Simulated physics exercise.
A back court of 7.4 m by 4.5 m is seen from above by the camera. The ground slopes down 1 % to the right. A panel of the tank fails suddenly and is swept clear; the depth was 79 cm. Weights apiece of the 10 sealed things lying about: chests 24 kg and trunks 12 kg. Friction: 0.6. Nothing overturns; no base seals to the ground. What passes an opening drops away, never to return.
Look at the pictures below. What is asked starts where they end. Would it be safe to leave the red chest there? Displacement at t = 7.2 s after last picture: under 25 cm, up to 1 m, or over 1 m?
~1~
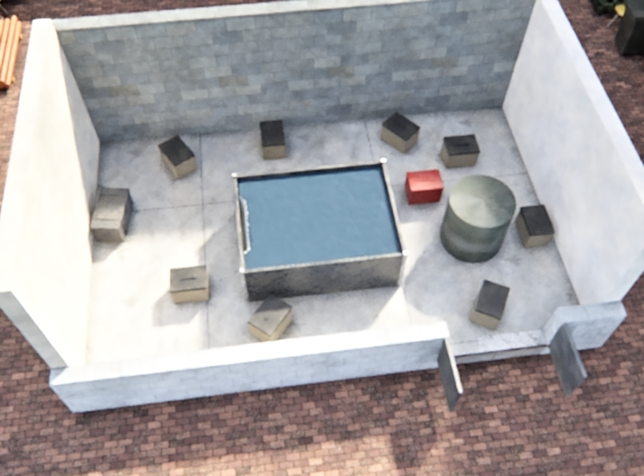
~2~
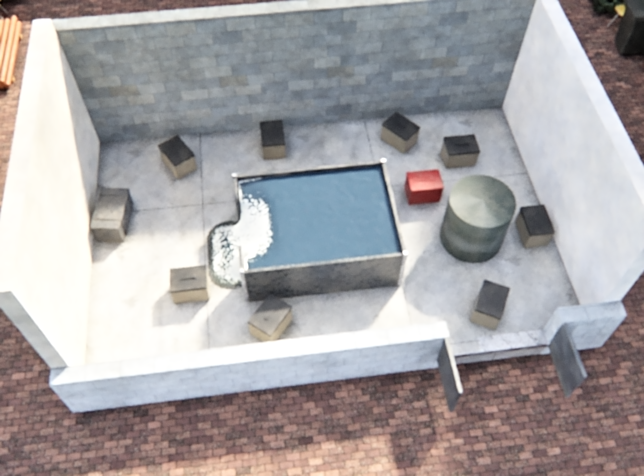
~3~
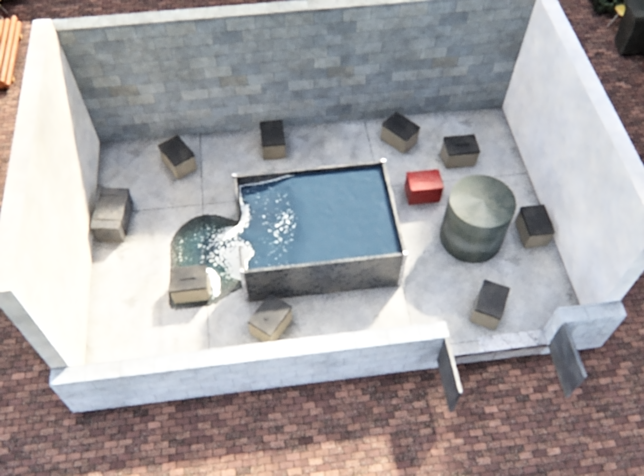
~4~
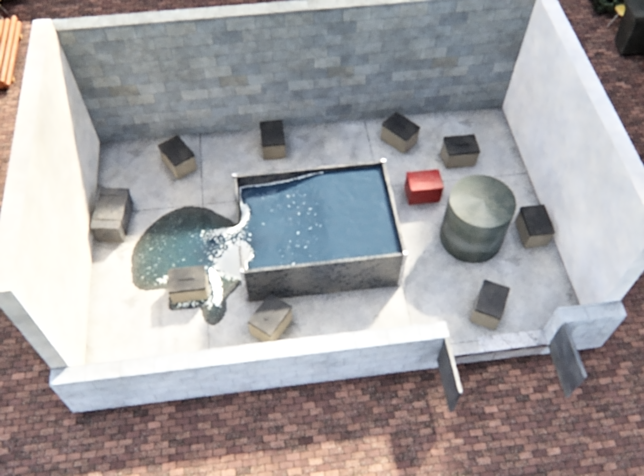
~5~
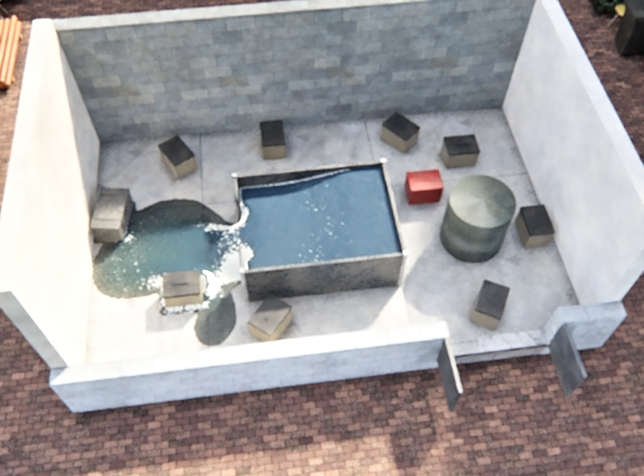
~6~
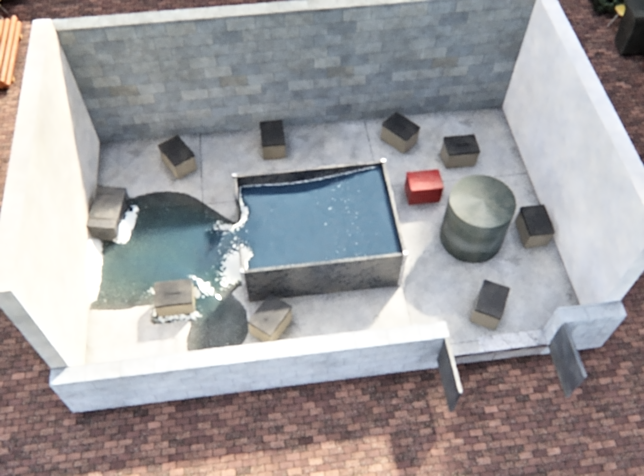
Under 25 cm.
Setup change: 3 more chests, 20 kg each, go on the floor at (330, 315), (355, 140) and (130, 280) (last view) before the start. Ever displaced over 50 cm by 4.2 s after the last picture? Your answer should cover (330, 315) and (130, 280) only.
Order kept: Exceeds it, exceeds it.
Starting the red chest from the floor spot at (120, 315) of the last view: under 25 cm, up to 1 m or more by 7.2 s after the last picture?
By that time it is swept a long way.
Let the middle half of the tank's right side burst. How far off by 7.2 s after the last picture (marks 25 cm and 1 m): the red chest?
Note: Red chest shifted modestly.
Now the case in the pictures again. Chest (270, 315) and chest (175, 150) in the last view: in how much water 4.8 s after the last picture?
I'd estimate 7 cm for the first and 6 cm for the second.
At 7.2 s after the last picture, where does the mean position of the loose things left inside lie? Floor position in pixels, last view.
Roughly at (423, 213).
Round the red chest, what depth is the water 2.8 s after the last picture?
0 cm or so.
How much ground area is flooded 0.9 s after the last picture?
Flooded: Near 12 m2.
Then, 0.9 s after the last picture the red chest is near (425, 180), 0.0 m from its start, aground; 0 of 10 are out; 1 afloat.
Then, 2.8 s after the last picture the red chest is near (425, 180), 0.0 m from its start, aground; 0 of 10 are out; 1 afloat.
Then, 4.8 s after the last picture the red chest is near (425, 180), 0.0 m from its start, aground; 0 of 10 are out; 1 afloat.
Then, 7.2 s after the last picture the red chest is near (427, 181), 0.0 m from its start, aground; 0 of 10 are out; 3 afloat.
